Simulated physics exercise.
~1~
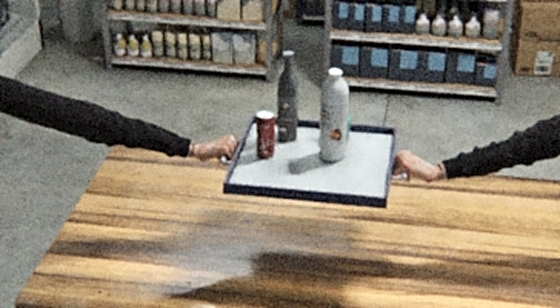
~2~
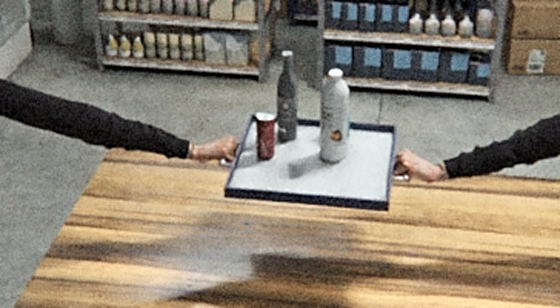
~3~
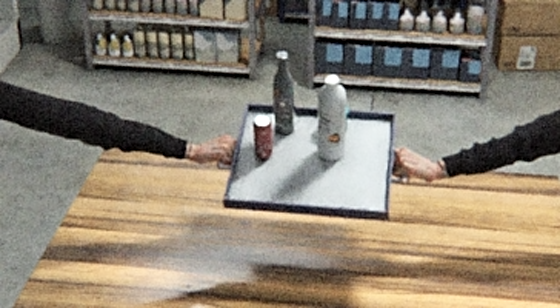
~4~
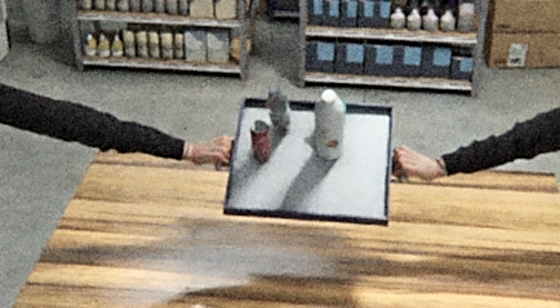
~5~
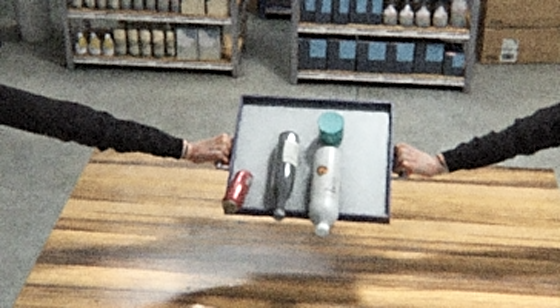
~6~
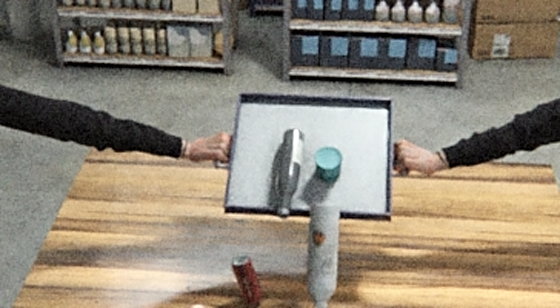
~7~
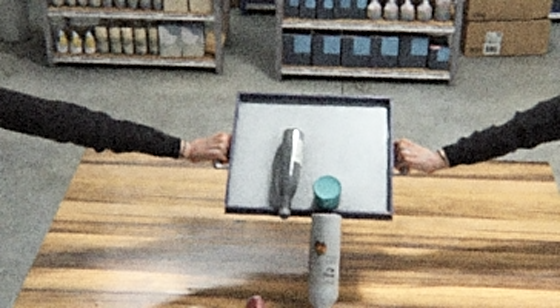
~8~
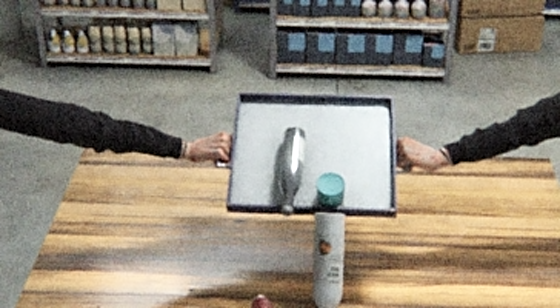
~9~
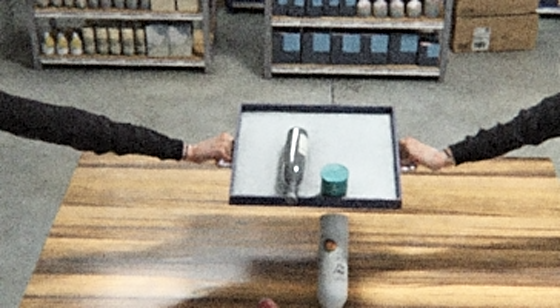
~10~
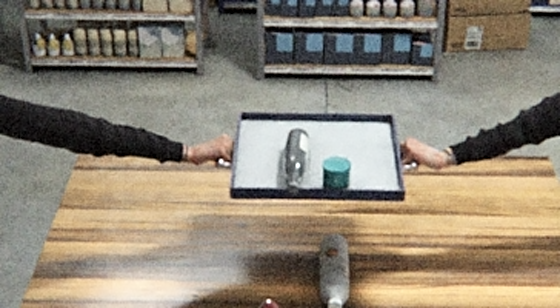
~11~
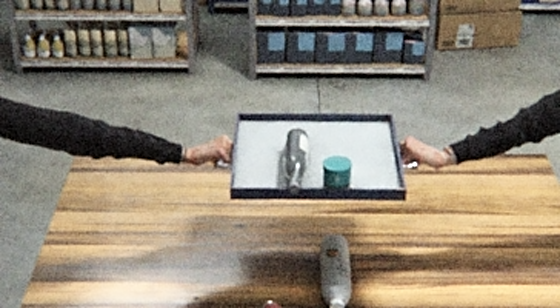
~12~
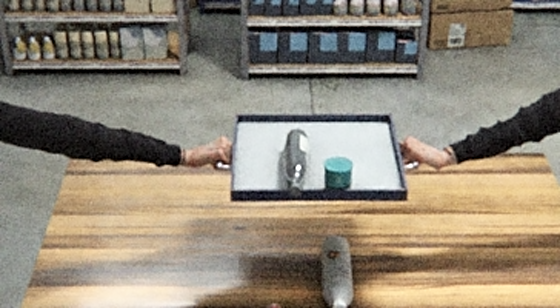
Two hands tipping a tray toward the viewer, toppling its bottles and can, then levelling it with grey bottle and turquoise tin aboard.
